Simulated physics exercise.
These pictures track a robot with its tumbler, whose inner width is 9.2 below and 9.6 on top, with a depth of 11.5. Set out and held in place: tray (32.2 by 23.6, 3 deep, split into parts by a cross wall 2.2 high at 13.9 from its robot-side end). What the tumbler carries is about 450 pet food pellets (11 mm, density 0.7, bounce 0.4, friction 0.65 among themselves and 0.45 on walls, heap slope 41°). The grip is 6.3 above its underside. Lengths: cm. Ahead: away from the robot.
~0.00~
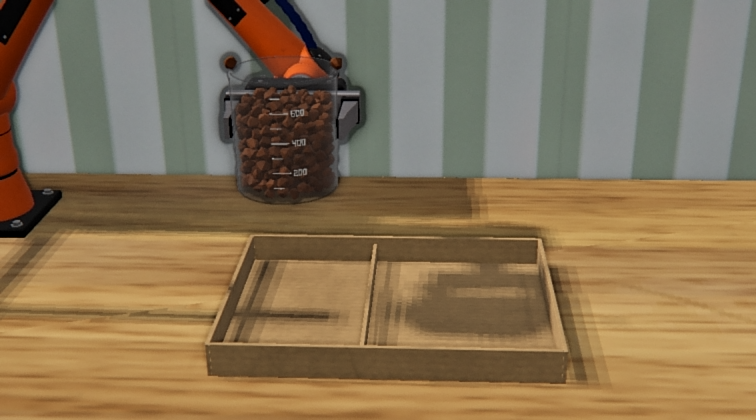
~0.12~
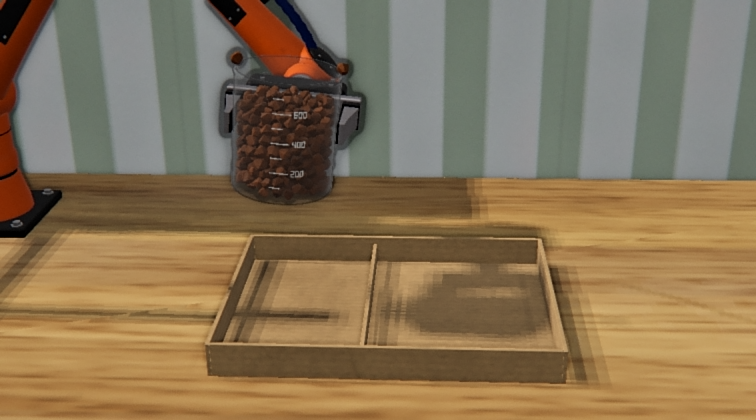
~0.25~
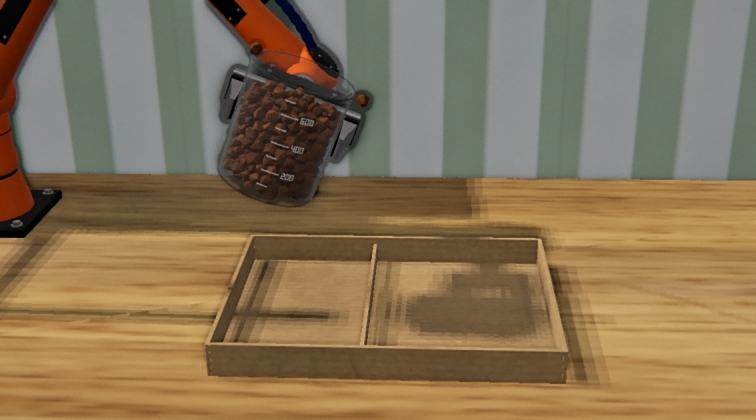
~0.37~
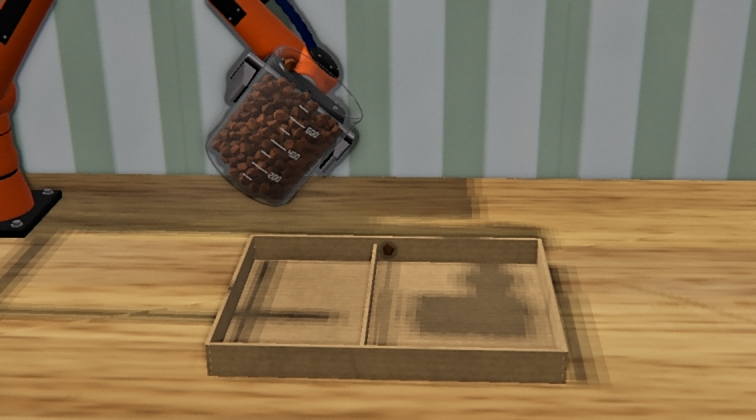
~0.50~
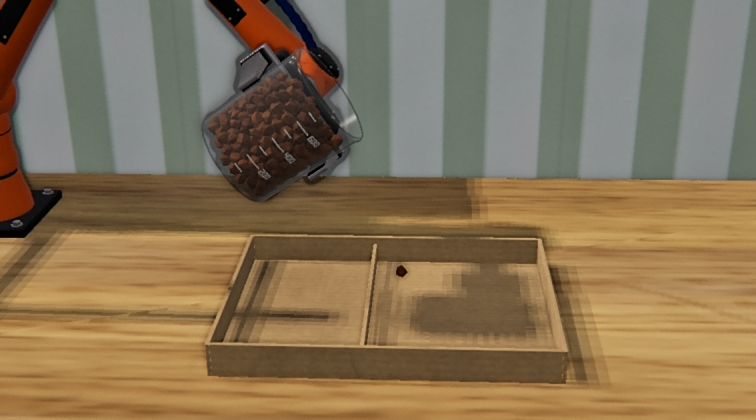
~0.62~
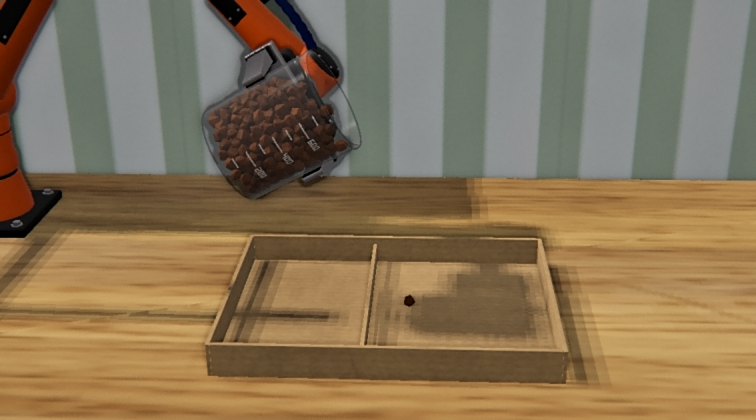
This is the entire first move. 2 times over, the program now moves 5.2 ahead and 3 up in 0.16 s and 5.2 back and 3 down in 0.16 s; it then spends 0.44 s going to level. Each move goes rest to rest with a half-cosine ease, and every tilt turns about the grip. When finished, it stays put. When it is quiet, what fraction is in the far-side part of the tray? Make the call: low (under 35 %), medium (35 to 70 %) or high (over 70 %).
My call: Low.
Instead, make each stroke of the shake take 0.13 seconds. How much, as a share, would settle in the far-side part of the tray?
That would give around 45 per cent.
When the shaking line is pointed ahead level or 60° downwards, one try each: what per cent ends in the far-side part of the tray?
Roughly 10 per cent, then 0 per cent.
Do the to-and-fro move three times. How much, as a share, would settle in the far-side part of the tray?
About 30 per cent, then.
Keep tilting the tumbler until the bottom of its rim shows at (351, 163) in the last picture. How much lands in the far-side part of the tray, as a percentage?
The share is about 60 percent.
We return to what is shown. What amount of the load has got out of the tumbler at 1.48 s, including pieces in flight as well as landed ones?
About 25 per cent by then.
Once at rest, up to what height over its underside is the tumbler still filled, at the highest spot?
Height at rest: Approx. 9.5 cm.
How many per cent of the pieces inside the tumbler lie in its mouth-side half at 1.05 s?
Estimate: Around 45 %.
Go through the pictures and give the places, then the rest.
In the first picture, tumbler middle at (286, 131), level; upper third of the load around (285, 115), from x 230 to 335, top at y 60; 450 in the tumbler.
In the second picture, tumbler middle at (285, 131), tilted 6° forward; upper third of the load around (284, 114), from x 235 to 345, top at y 60.
In the third picture, tumbler middle at (284, 130), tilted 21° forward; upper third of the load around (280, 113), from x 230 to 365, top at y 50; 449 in the tumbler, 1 in flight or on a rim.
In the fourth picture, tumbler middle at (282, 129), tilted 40° forward; upper third of the load around (275, 113), from x 220 to 390, top at y 65; 449 in the tumbler, 1 in the far-side part.
In the fifth picture, tumbler middle at (281, 128), tilted 55° forward; upper third of the load around (273, 109), from x 215 to 400, top at y 80; 449 in the tumbler, 1 in the far-side part.
In the sixth picture, tumbler middle at (280, 128), tilted 61° forward; upper third of the load around (272, 110), from x 215 to 410, top at y 85; 449 in the tumbler, 1 in the far-side part.
By 1.05 s, tilted 61° forward, highest piece 25 above the table; 388 in the tumbler, 53 in the far-side part, 6 in the robot-side part, 3 in flight or on a rim.
By 1.48 s, tilted 30° forward, highest piece 24 above the table; 341 in the tumbler, 98 in the far-side part, 10 in the robot-side part, 1 in flight or on a rim.
By 1.90 s, level, highest piece 24 above the table; 341 in the tumbler, 98 in the far-side part, 10 in the robot-side part, 1 on the table or floor.
By 2.95 s, level, highest piece 23 above the table; 341 in the tumbler, 98 in the far-side part, 10 in the robot-side part, 1 on the table or floor.
Final count, 341 in the tumbler, 98 in the far-side part, 10 in the robot-side part, 1 on the table or floor. That is 22 % in the far-side part of the tray.
